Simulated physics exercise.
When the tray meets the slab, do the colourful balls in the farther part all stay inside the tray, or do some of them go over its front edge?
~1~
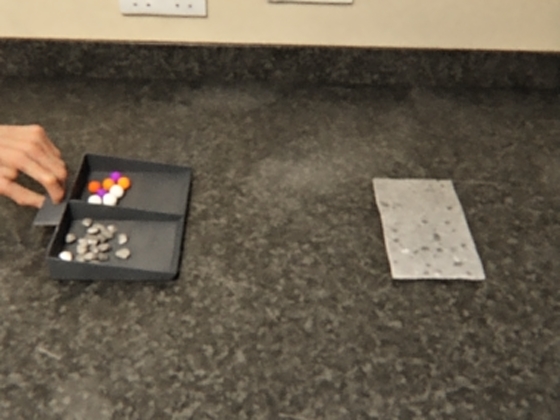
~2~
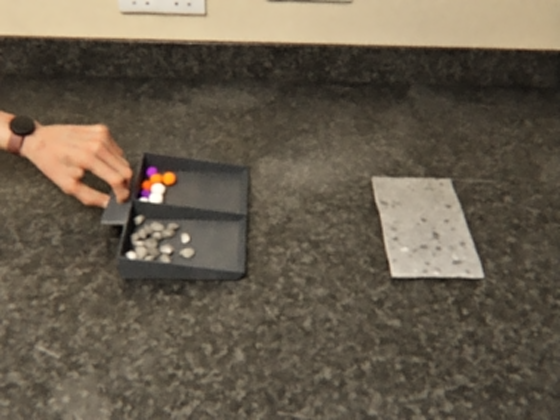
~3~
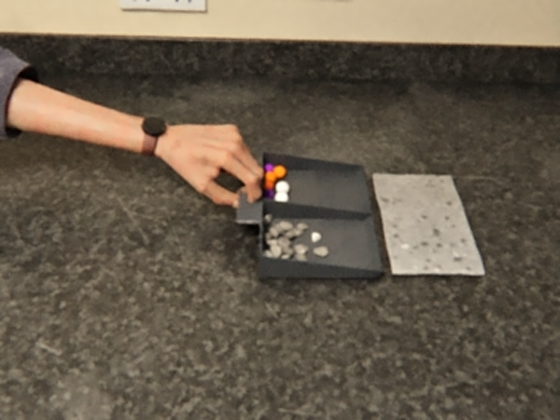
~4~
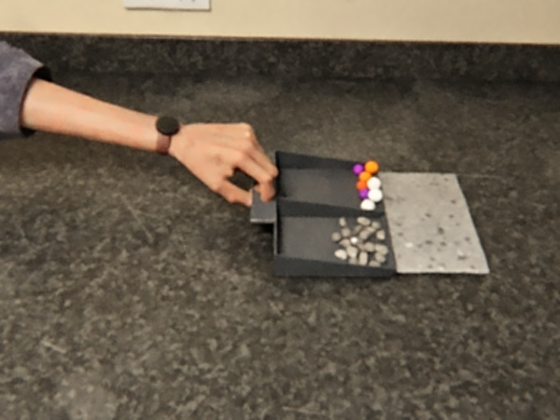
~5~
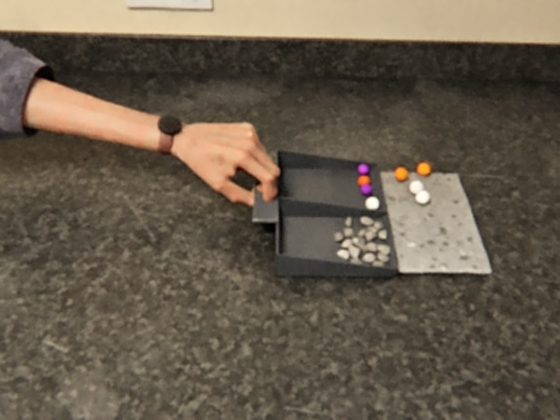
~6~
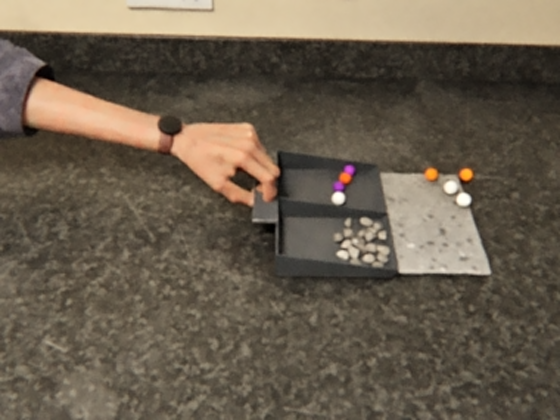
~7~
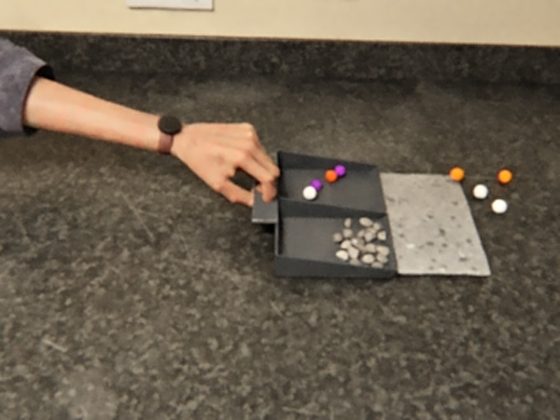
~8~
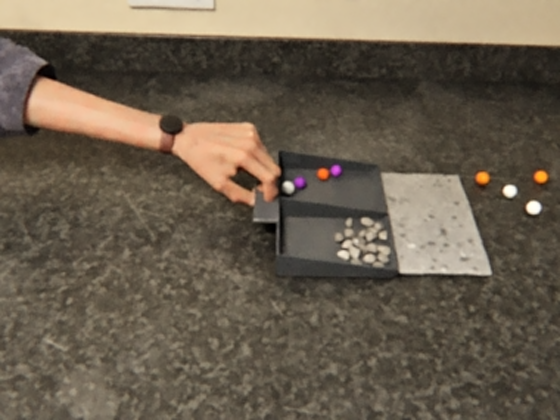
Some of the colourful balls go over the front edge and roll across the slab onto the counter, while the rest stay in the tray. The grey pebbles in the nearer part all remain inside.
